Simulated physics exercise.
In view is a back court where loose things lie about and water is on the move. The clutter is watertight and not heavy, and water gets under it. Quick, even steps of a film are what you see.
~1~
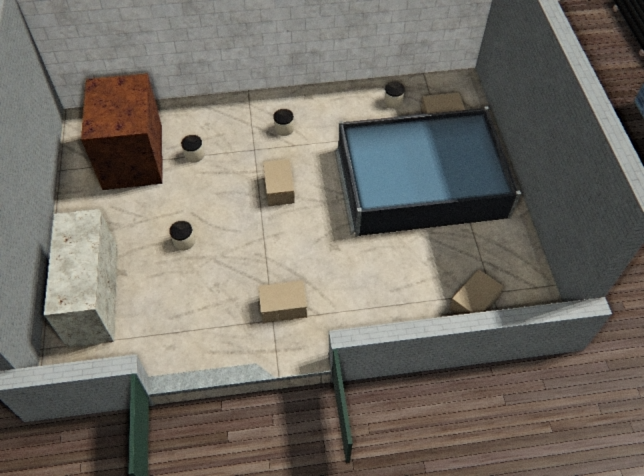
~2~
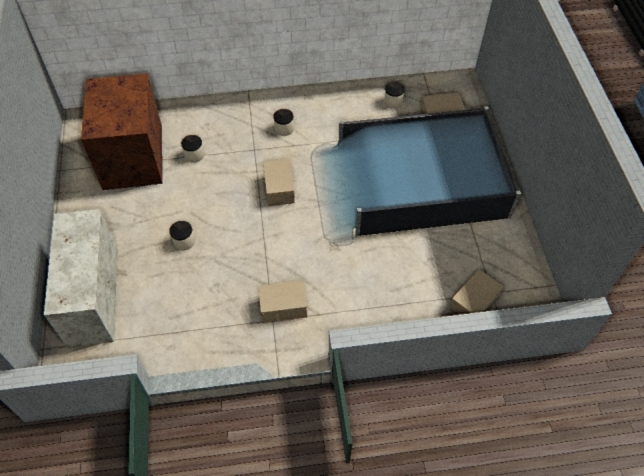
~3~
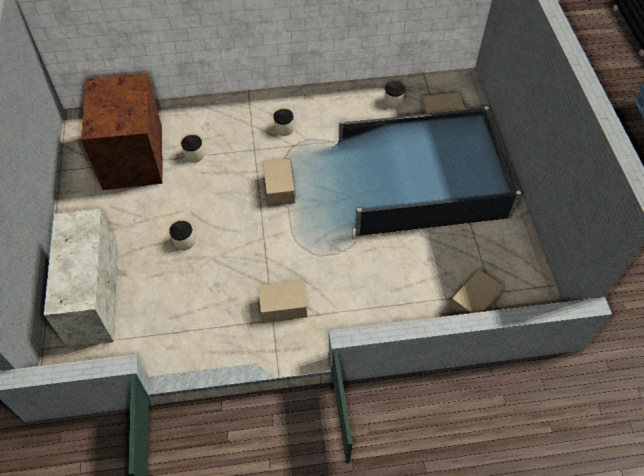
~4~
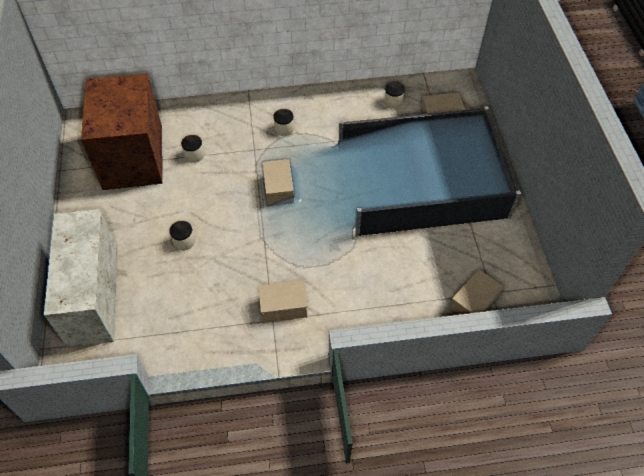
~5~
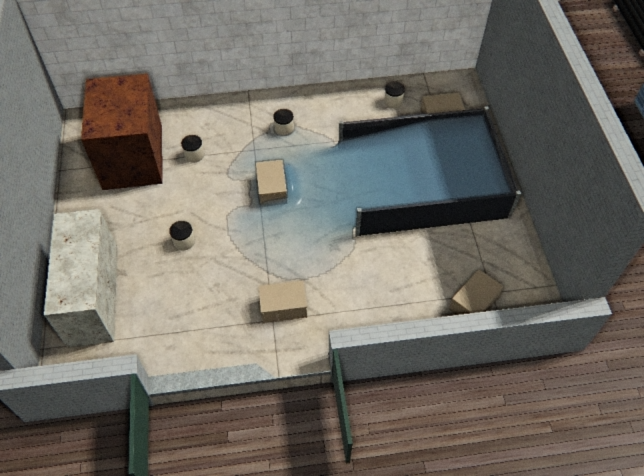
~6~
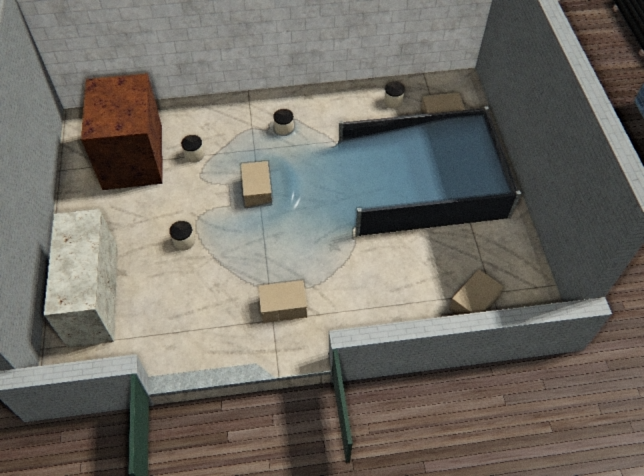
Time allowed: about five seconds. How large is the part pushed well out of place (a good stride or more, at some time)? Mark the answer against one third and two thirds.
One to two thirds of them.
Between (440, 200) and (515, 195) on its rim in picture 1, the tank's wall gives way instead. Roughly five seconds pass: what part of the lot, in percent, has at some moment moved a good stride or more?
20 percent, give or take.
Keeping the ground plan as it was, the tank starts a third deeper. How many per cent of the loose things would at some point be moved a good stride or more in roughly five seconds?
50 per cent or so.
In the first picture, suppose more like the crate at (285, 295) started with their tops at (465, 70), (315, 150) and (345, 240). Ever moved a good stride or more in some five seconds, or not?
In that order: Under that, swept aside, never so far.
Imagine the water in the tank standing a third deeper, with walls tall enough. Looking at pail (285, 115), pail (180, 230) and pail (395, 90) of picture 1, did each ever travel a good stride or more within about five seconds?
In the order you named them: Went past the threshold, went past the threshold, stayed within the threshold.
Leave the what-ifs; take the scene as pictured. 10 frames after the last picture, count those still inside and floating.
Total: 2.
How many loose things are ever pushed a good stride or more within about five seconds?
The total here is 4.
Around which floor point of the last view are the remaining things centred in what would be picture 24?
I'd put it around pixel (284, 187).
A moment on, 1 of 8 are well off their spots; 0 afloat.
Next, 4 of 8 are well off their spots; 2 afloat.
Later, 4 of 8 are well off their spots; 2 afloat.
In the end, 4 of 8 are well off their spots, and 4 have been at some point; 2 afloat.
